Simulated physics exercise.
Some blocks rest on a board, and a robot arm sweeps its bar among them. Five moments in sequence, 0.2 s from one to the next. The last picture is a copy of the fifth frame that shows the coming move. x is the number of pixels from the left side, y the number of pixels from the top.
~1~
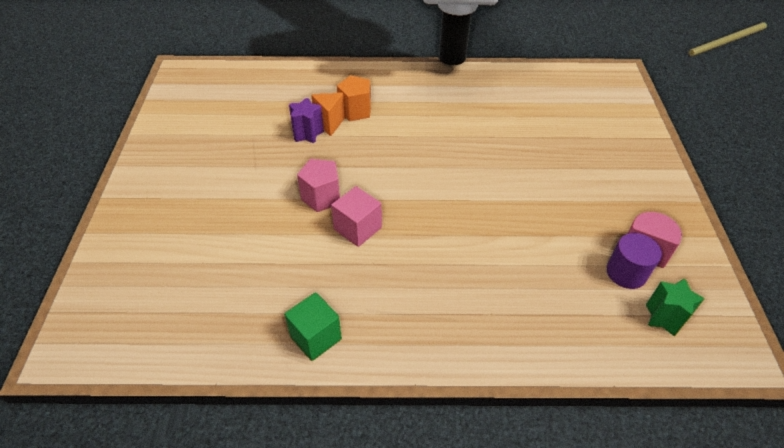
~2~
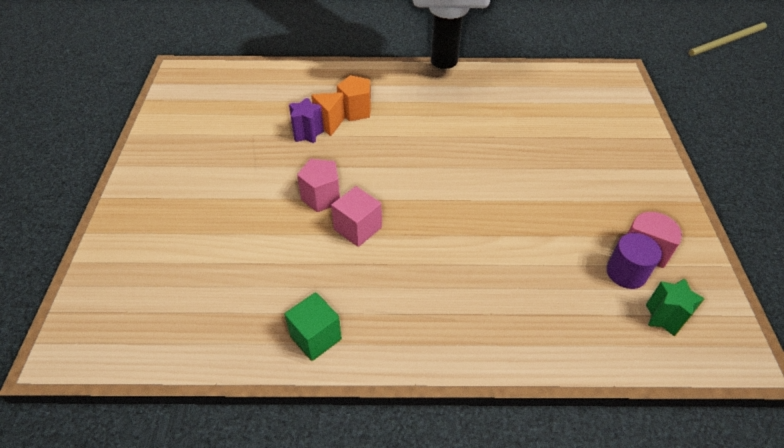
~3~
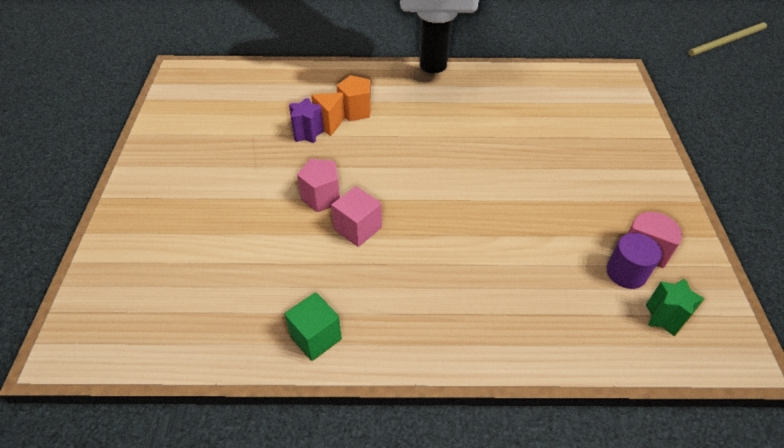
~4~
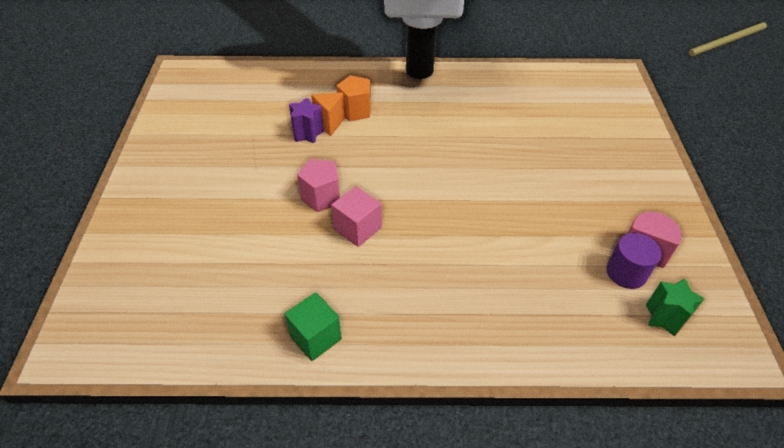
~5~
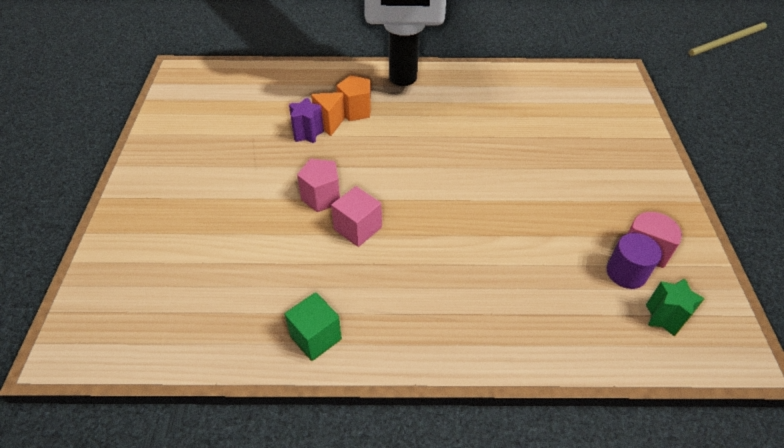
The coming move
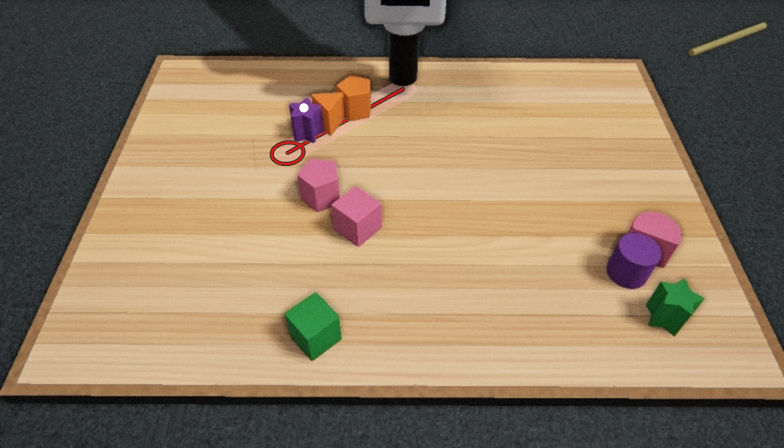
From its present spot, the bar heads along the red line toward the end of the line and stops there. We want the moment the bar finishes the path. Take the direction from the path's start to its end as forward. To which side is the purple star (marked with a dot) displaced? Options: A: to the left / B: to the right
B - to the right.
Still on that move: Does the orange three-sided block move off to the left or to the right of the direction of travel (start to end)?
It's set to shift left.
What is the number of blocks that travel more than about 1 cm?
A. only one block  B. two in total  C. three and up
Choice C: Three and up.
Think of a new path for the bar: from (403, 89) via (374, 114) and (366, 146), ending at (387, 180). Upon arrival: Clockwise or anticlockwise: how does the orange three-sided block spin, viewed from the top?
It twists anticlockwise.
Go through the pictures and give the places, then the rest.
Bar tip at (452, 58); block tops, purple star at (304, 108); pink pentagonal block at (319, 172); orange three-sided block at (327, 99); orange pentagonal block at (355, 85), in the first picture.
Bar at (444, 61); blocks unchanged, in the second picture.
Bar at (433, 66); blocks unchanged, in the third picture.
Bar at (420, 71); blocks unchanged, in the fourth picture.
Bar at (403, 78); purple star at (304, 108); pink pentagonal block at (319, 172); orange three-sided block at (327, 99); orange pentagonal block at (355, 85), in the fifth picture.
Path on the board, straight from (403, 89) to (288, 153); the dot is on the purple star.
The first path, step by step. One third of the way, bar at (366, 98); purple star at (286, 115), turned 15° clockwise; orange three-sided block at (309, 108); orange pentagonal block at (337, 95).
Two thirds of the way, bar at (327, 119); purple star at (256, 125), turned 65° clockwise; orange three-sided block at (277, 133), turned 55° clockwise; orange pentagonal block at (303, 121), turned 45° anticlockwise.
At the end, bar at (286, 142); purple star at (249, 126), turned 95° clockwise; pink pentagonal block in place; orange three-sided block at (241, 162), turned 60° clockwise; orange pentagonal block at (264, 147), turned 70° anticlockwise.
